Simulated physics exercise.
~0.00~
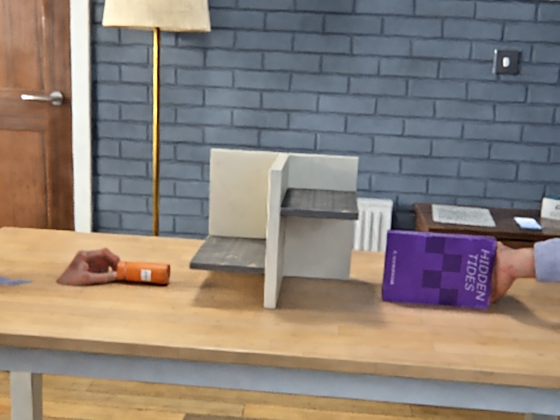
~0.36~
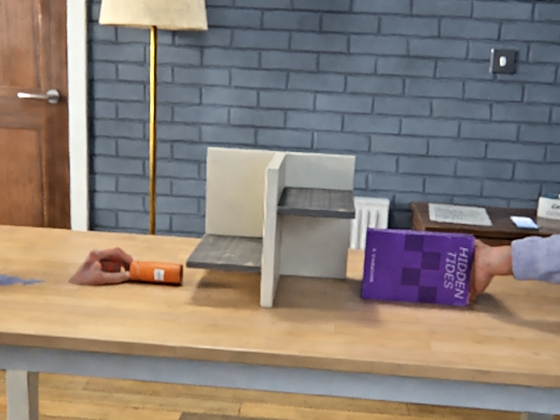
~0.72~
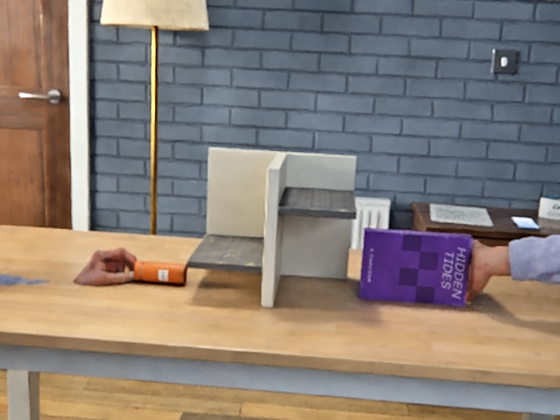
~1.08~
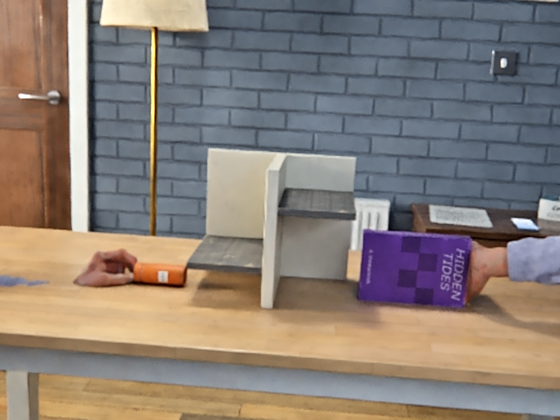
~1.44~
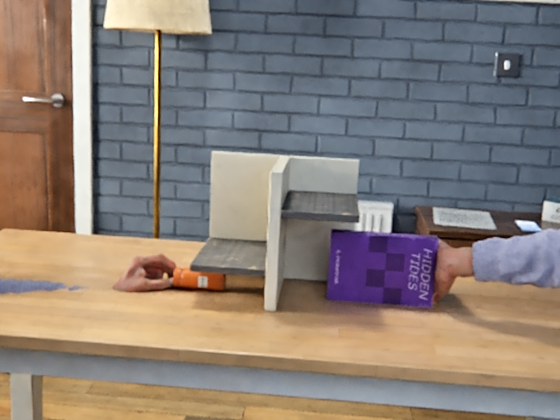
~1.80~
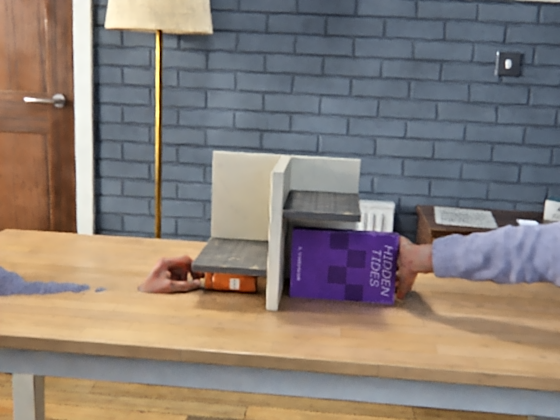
Orange cylinder and purple book, each pushed by a hand, sliding inward from opposite sides and ending beneath a small rack's shelves.
